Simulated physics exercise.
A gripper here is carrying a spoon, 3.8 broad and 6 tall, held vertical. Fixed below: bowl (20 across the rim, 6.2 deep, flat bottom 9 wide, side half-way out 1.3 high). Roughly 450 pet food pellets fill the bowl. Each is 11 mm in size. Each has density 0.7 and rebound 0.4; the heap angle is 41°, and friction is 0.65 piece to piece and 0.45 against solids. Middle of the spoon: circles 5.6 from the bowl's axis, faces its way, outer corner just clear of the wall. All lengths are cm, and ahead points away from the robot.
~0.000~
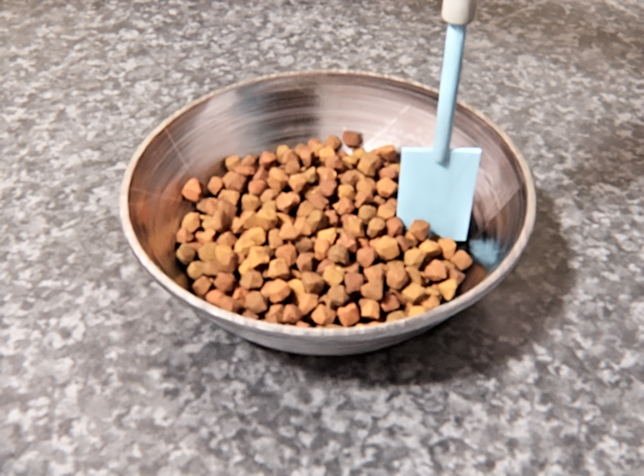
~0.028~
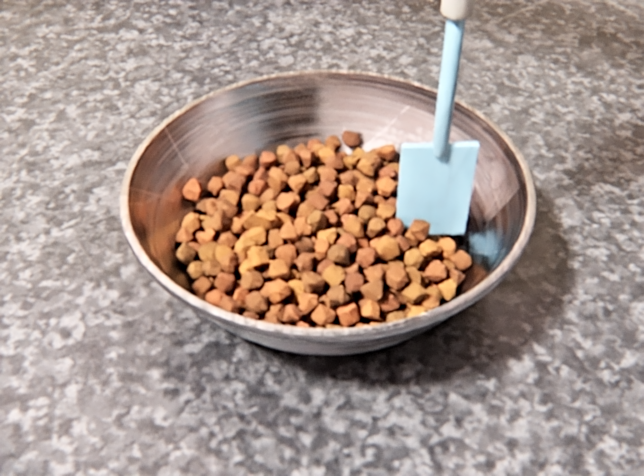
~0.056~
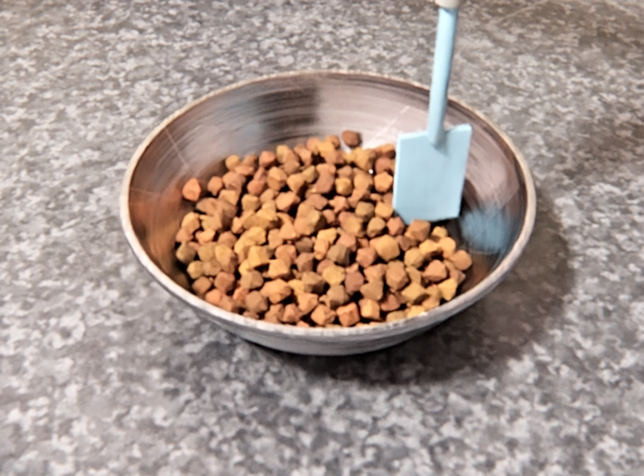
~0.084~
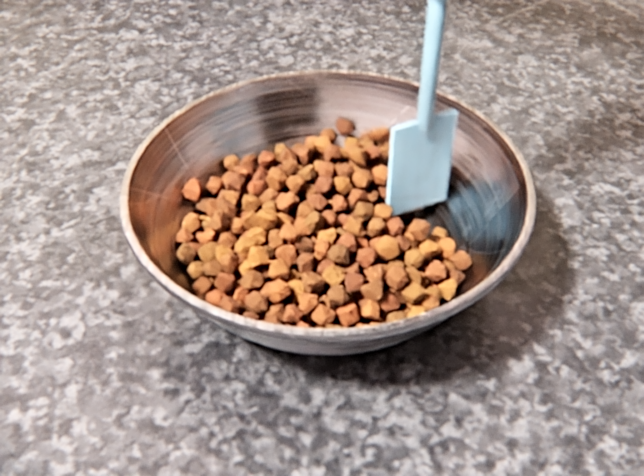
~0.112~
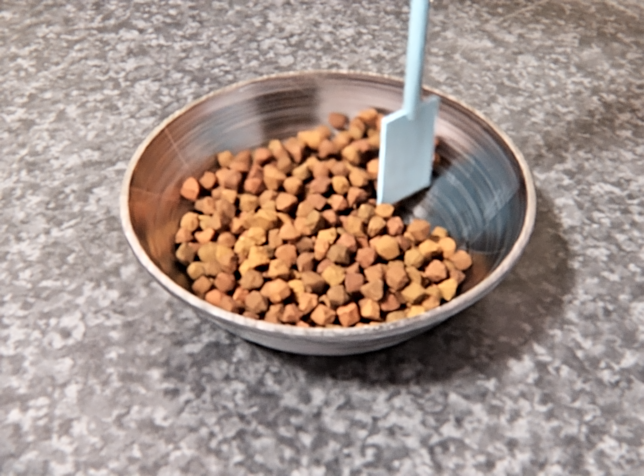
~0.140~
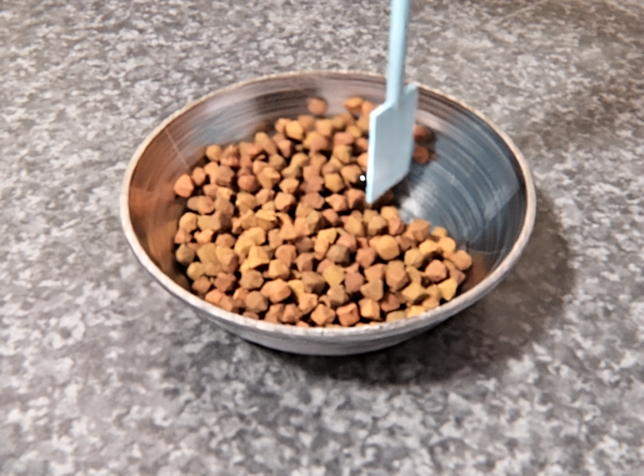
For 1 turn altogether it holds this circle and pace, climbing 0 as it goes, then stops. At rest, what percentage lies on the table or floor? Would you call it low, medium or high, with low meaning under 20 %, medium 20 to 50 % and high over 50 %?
I would call it low, under 20 %.
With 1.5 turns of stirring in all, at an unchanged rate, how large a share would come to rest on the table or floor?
Close to 20 in a hundred.
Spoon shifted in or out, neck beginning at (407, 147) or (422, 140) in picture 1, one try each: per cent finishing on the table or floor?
0 and 5 %.
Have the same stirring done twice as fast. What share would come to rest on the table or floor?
I'd expect about 35 %.
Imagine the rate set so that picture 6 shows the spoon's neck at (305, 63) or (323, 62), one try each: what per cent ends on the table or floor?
About 35 per cent, then about 30 per cent.
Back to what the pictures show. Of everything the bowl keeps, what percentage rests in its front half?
I'd put it near 30 per cent.
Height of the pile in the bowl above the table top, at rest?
About 7.0 cm.
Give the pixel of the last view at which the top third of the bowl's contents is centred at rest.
I'd say close to (396, 153).
After 0.42 s, 172° round, highest piece 8 above the table; 445 in the bowl, 2 on the table or floor, 7 in flight or on the tool.
After 0.69 s, 291° round, highest piece 8 above the table; 417 in the bowl, 32 on the table or floor, 5 in flight or on the tool.
After 1.03 s, 0° round, highest piece 7 above the table; 399 in the bowl, 55 on the table or floor.
After 1.73 s, 0° round, highest piece 7 above the table; 399 in the bowl, 55 on the table or floor.
At rest, 399 in the bowl, 55 on the table or floor. That is 12 % on the table or floor.
